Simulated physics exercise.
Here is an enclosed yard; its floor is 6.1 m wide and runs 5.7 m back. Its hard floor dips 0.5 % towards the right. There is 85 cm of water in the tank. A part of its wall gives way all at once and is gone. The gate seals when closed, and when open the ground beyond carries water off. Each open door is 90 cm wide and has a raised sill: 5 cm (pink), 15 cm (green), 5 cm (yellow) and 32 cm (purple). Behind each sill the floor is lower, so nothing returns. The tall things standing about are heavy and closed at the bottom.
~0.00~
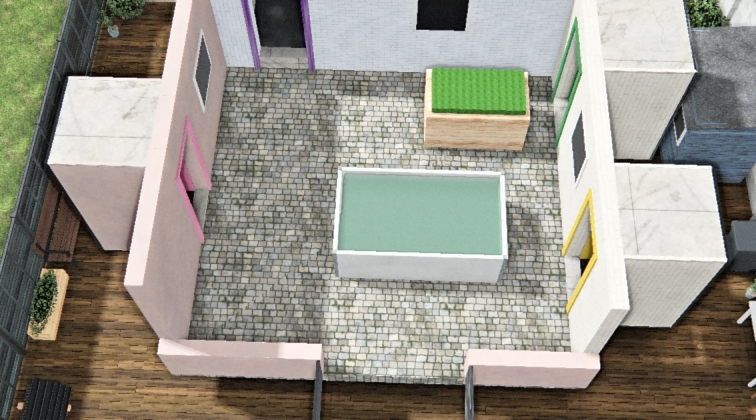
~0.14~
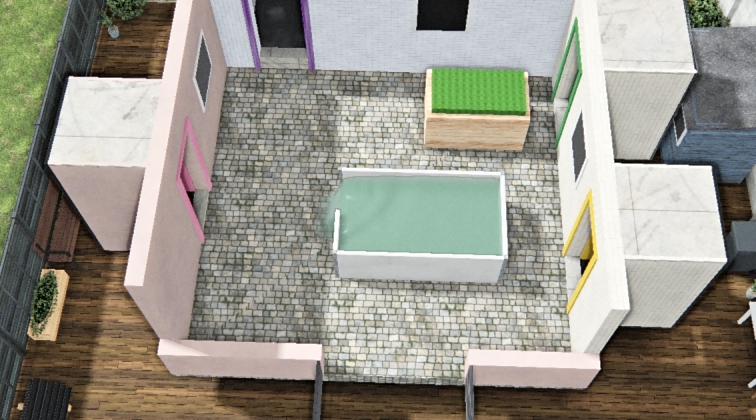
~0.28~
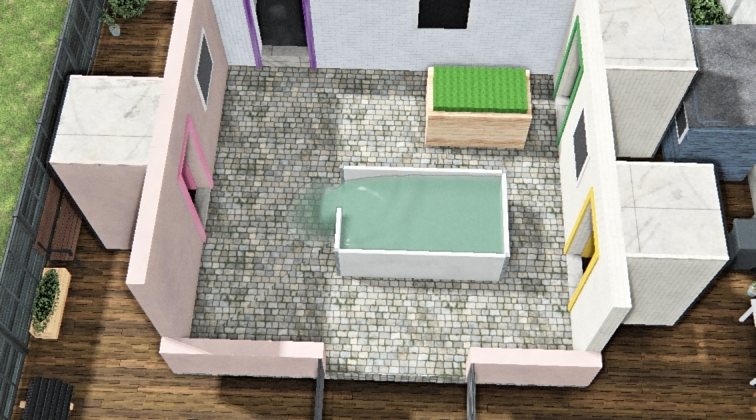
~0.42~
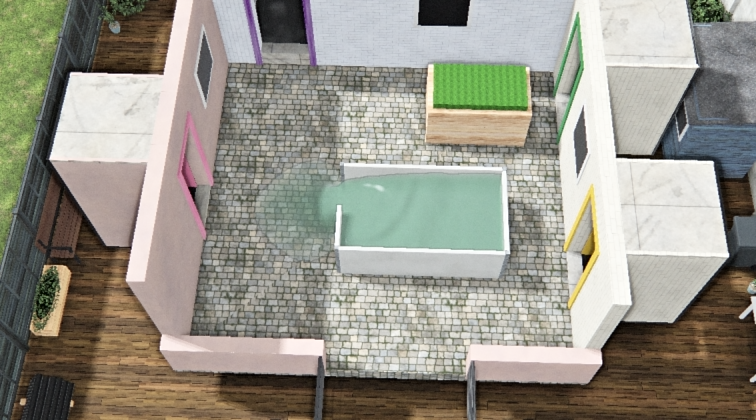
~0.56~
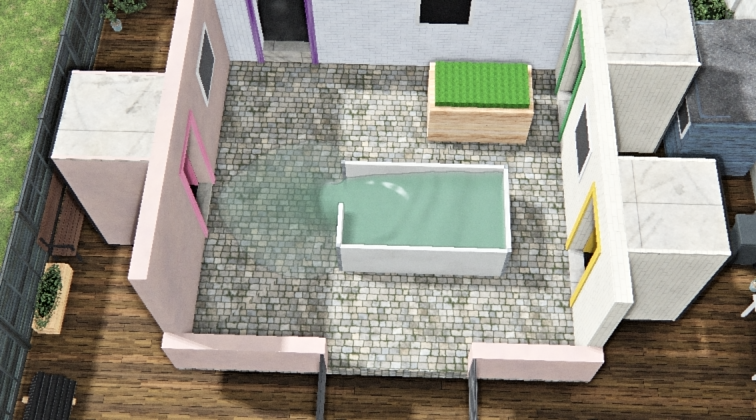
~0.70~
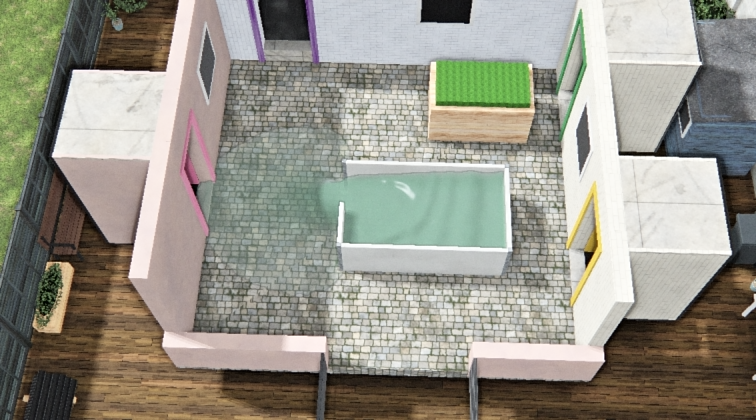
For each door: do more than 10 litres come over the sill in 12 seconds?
Within that time: At the pink door it exceeds the limit; at the green door it stays under the limit; at the yellow door it passes the limit; at the purple door it stays under the limit.
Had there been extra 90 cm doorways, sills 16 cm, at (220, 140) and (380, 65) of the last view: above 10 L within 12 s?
In that order: Past it, under.
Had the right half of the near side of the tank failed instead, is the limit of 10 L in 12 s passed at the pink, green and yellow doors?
Then: Pink not over, green not over, yellow past it.
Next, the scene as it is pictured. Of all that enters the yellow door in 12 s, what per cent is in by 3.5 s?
About 0 per cent.
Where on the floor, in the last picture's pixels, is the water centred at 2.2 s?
Around (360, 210).
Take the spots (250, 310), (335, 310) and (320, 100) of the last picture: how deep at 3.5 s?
In that order: 6, 3 and 5 cm.
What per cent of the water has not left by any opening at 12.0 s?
About 72 per cent.
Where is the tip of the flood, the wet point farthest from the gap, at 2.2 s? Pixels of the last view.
Near (232, 62).
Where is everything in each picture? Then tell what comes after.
Still water, 85 cm deep, in the tank at (420, 214), in the first picture.
The front is at (318, 229), 0.5 m from the gap at (342, 206); 0.3 m2 of floor is under water; 85 cm left at the back of the tank, in the second picture.
Water pours out at (344, 206) and has run 0.9 m, to (291, 223); typically 12 cm deep outside, 85 cm at the tank's back, in the third picture.
The front is at (262, 198), 1.4 m from the gap at (344, 205); 1.9 m2 of floor is under water; 85 cm left at the back of the tank, in the fourth picture.
The front is at (227, 189), 2.1 m from the gap at (346, 202); 3.8 m2 of floor is under water; 85 cm left at the back of the tank, in the fifth picture.
Water pours out at (346, 201) and has run 2.5 m, to (203, 189); typically 4 cm deep outside, 83 cm at the tank's back, in the sixth picture.
After 1.4 s water covers 30 % of the floor and is deepest (44 cm) near (337, 201); pink door 13 cm at the sill, 93 L in, green door not reached, yellow door not reached, purple door not reached.
After 2.2 s water covers 35 % of the floor and is deepest (38 cm) near (337, 201); pink door 19 cm at the sill, 246 L in, green door not reached, yellow door not reached, purple door 18 cm at the sill, 0 L in.
After 3.5 s water covers 60 % of the floor and is deepest (27 cm) near (337, 201); pink door 18 cm at the sill, 441 L in, green door not reached, yellow door not reached, purple door 19 cm at the sill, 0 L in.
After 7.0 s water covers 95 % of the floor and is deepest (16 cm) near (337, 201); pink door 13 cm at the sill, 672 L in, green door 8 cm at the sill, 0 L in, yellow door 6 cm at the sill, 7 L in, purple door 11 cm at the sill, 0 L in.
After 12.0 s water covers 100 % of the floor and is deepest (12 cm) near (550, 95); pink door 8 cm at the sill, 762 L in, green door 10 cm at the sill, 0 L in, yellow door 10 cm at the sill, 55 L in, purple door 7 cm at the sill, 0 L in.
